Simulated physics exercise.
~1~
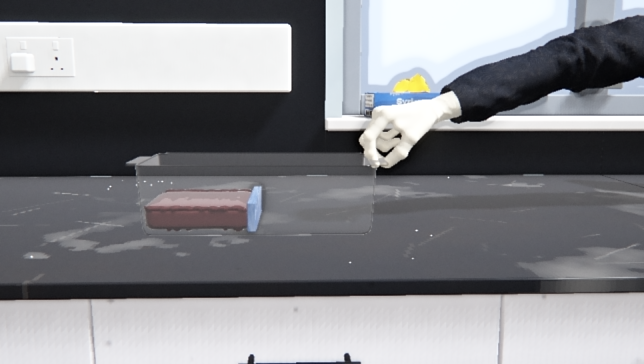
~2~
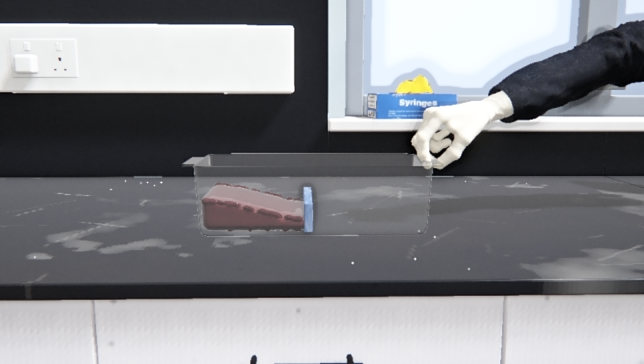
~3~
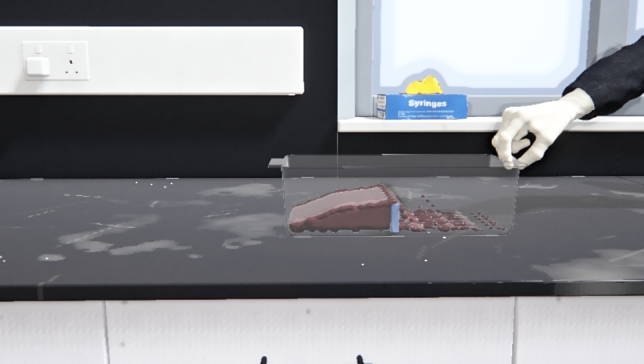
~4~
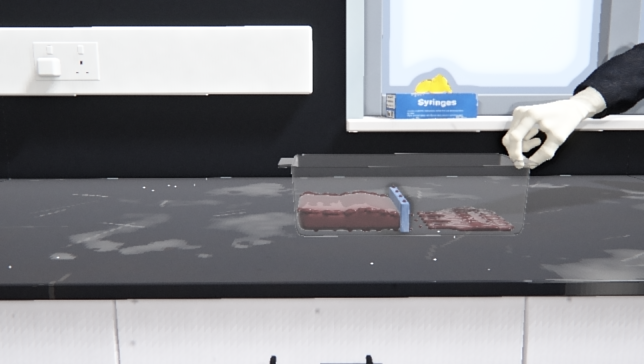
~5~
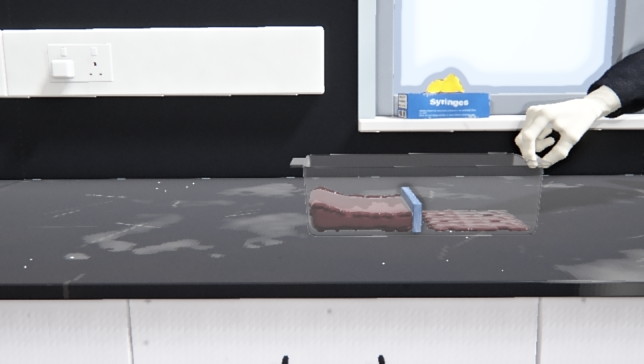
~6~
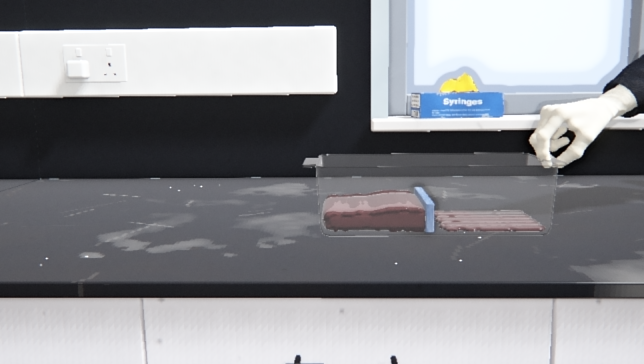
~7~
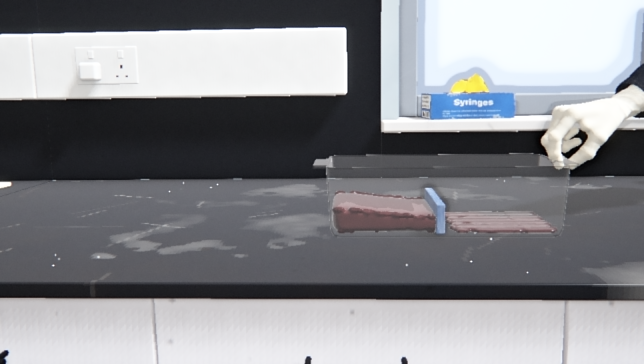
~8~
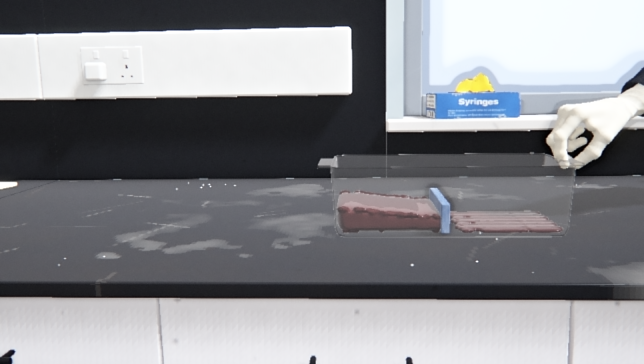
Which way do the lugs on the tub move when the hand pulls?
The lugs move to the right along with the tub, then come to rest on the worktop.
